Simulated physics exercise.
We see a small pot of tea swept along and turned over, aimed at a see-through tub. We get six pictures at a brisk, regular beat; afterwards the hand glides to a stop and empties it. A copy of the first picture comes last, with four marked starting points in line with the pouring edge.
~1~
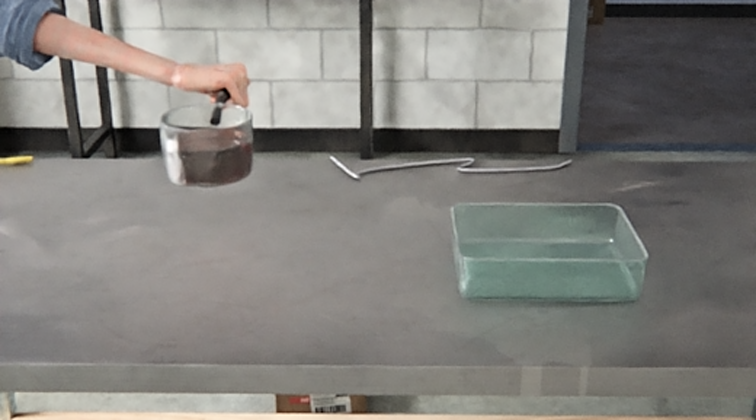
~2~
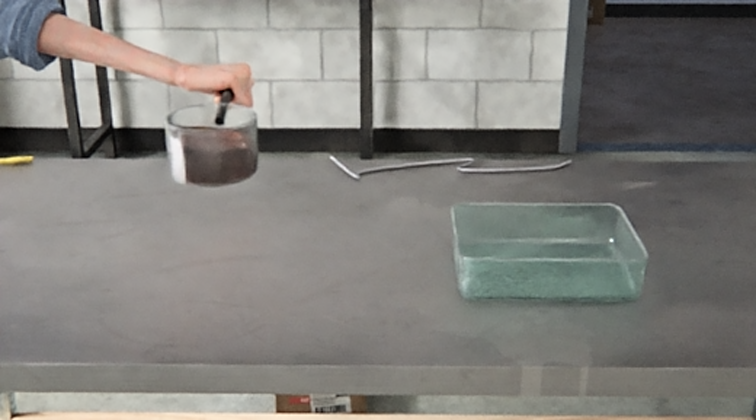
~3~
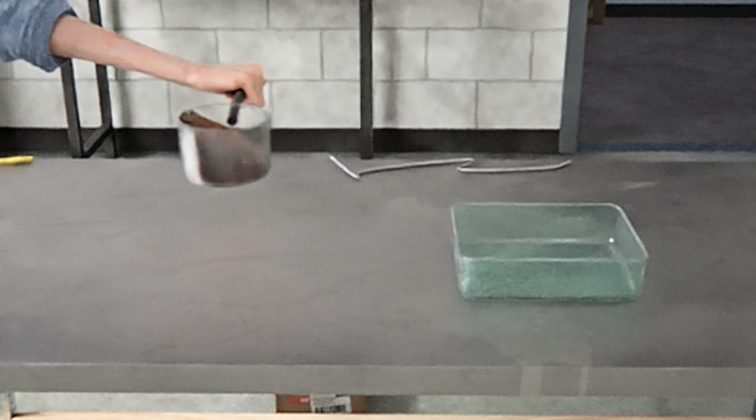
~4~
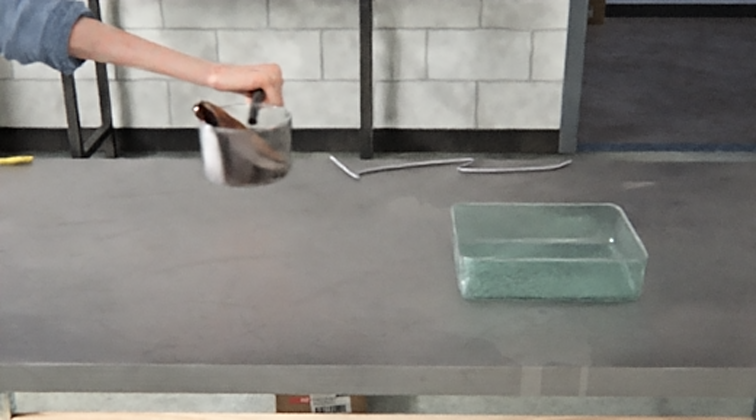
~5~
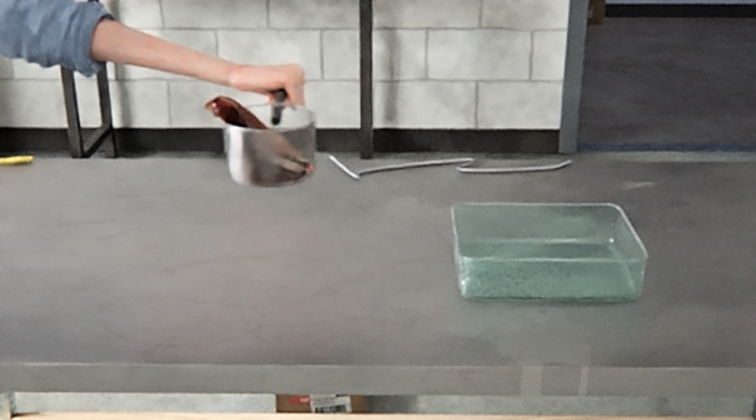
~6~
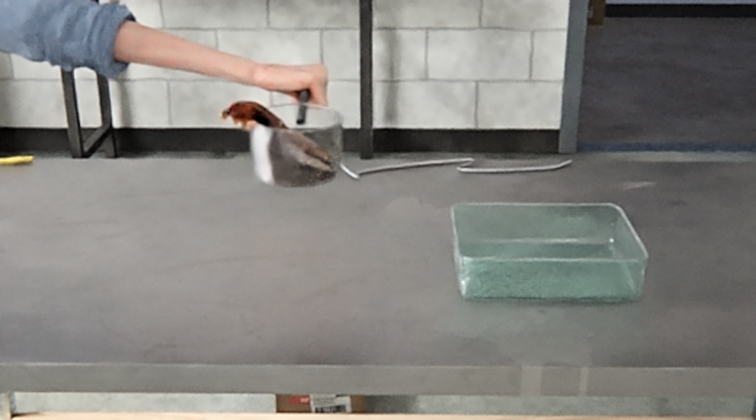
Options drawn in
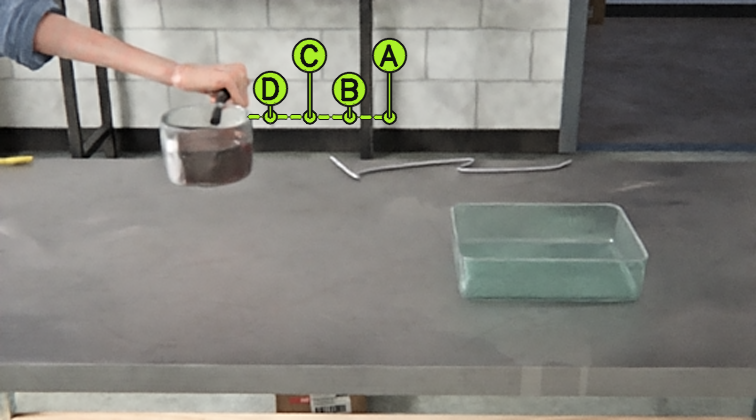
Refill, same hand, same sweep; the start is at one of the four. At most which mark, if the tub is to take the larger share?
Spot C.
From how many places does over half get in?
Three of the four.
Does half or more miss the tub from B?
No.
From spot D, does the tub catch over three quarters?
No.
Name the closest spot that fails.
That is spot D.
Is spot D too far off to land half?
Yes.
On the marked copy, A at (389, 117); B at (349, 117); C at (309, 117); D at (270, 116).
With A, about 68 % lands in the tub, 9 % falls short and 23 % goes beside or beyond.
With B, about 74 % lands in the tub, 10 % falls short and 16 % goes beside or beyond.
With C, about 75 % lands in the tub, 14 % falls short and 10 % goes beside or beyond.
With D, about 35 % lands in the tub, 54 % falls short and 11 % goes beside or beyond.
